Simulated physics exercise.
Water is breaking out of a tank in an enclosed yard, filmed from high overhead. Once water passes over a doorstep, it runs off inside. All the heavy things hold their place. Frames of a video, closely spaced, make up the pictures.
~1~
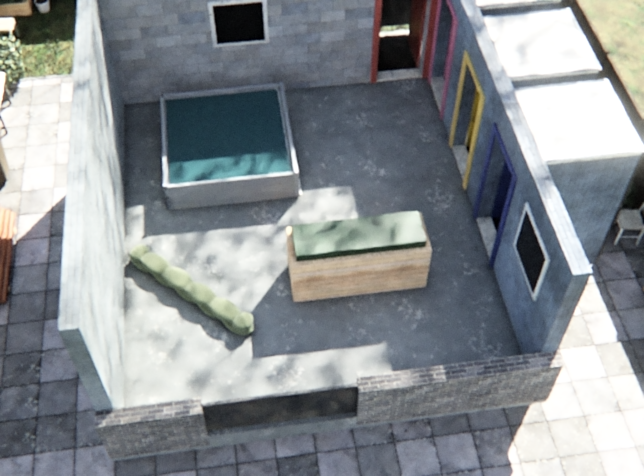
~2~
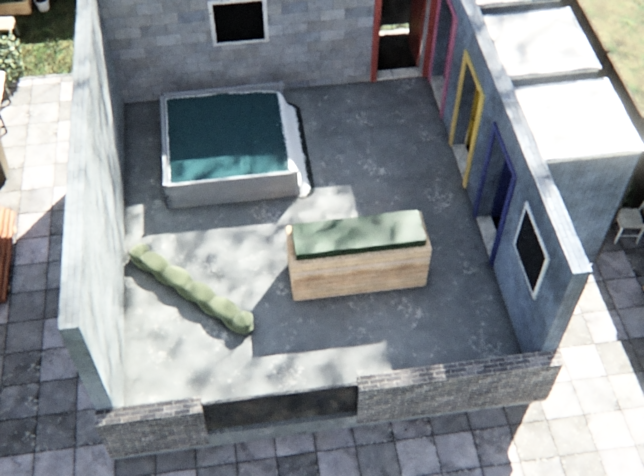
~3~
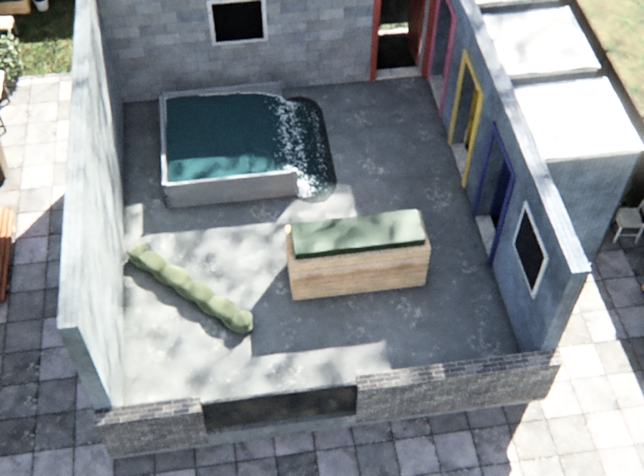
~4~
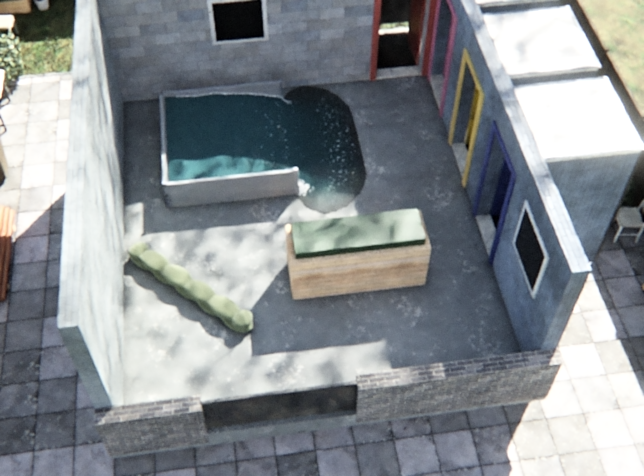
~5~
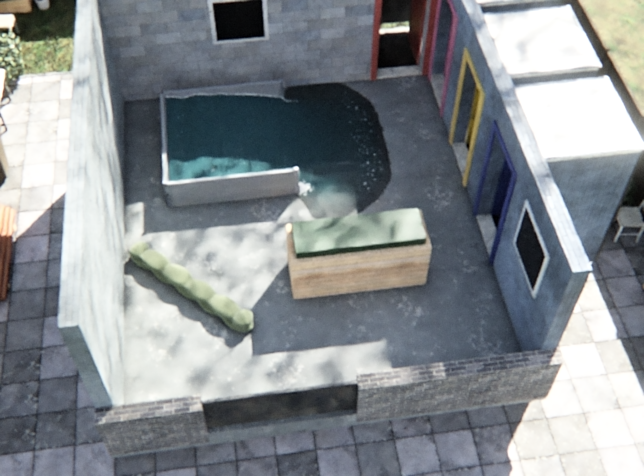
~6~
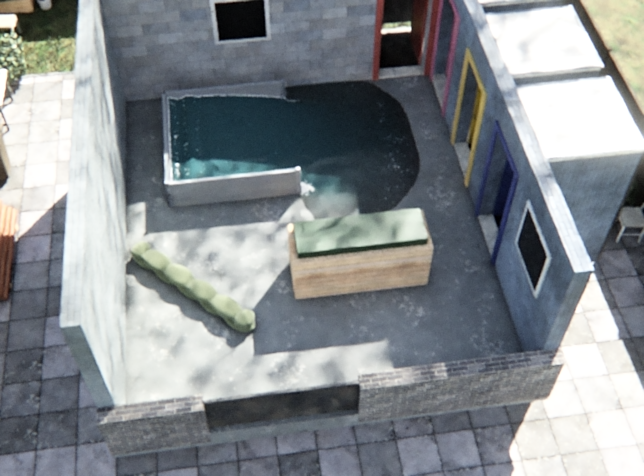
Water burst out through the right side of a raised tank in a walled yard, foaming at first, then spread across the grey floor in a dark, rounded sheet toward the coloured doorways.
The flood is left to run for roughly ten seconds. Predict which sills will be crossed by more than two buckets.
One by one: Pink door: Over two buckets; red door: Over two buckets; blue door: Over two buckets; yellow door: Over two buckets.
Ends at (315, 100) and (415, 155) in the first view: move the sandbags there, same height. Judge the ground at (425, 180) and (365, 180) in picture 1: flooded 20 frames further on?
The first point is soaked and the second is soaked.
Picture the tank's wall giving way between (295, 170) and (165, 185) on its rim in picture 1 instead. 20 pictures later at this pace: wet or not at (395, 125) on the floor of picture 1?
Verdict: Dry.
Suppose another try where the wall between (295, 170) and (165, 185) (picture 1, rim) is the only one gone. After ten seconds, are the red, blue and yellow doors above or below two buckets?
Going door by door, red overflows, then blue overflows, then yellow overflows.
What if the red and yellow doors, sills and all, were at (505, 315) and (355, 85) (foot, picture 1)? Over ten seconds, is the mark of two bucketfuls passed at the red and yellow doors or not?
Check: Red one comes out above / yellow one comes out above.
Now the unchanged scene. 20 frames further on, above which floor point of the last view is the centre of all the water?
I'd mark it close to (358, 153).
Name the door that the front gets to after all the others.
Answer - the blue door.
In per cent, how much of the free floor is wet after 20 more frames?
It comes out near 40 percent.
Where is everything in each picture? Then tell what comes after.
The first frame shows still water in the water tank at (227, 136).
In the second frame, the front is at (306, 195), out from the gap at (287, 141).
In the third frame, the front is at (320, 198), out from the gap at (286, 142).
In the fourth frame, the front is at a hidden place, out from the gap at (287, 142).
In the fifth frame, the front is at (381, 185), out from the gap at (287, 142).
In the sixth frame, the front is at (395, 104), out from the gap at (289, 142).
A moment on, water covers 30 % of the floor; the pink door wet at the sill, nothing in, the red door wet at the sill, nothing in, the blue door not reached, the yellow door over two buckets in.
Next, water covers 35 % of the floor; the pink door over two buckets in, the red door over two buckets in, the blue door under two buckets in, the yellow door far over two buckets in.
Then, water covers 40 % of the floor; the pink door far over two buckets in, the red door far over two buckets in, the blue door over two buckets in, the yellow door far over two buckets in.
Later, water covers 55 % of the floor; the pink door far over two buckets in, the red door far over two buckets in, the blue door over two buckets in, the yellow door far over two buckets in.
In the end, water covers 90 % of the floor; the pink door far over two buckets in, the red door far over two buckets in, the blue door over two buckets in, the yellow door far over two buckets in.
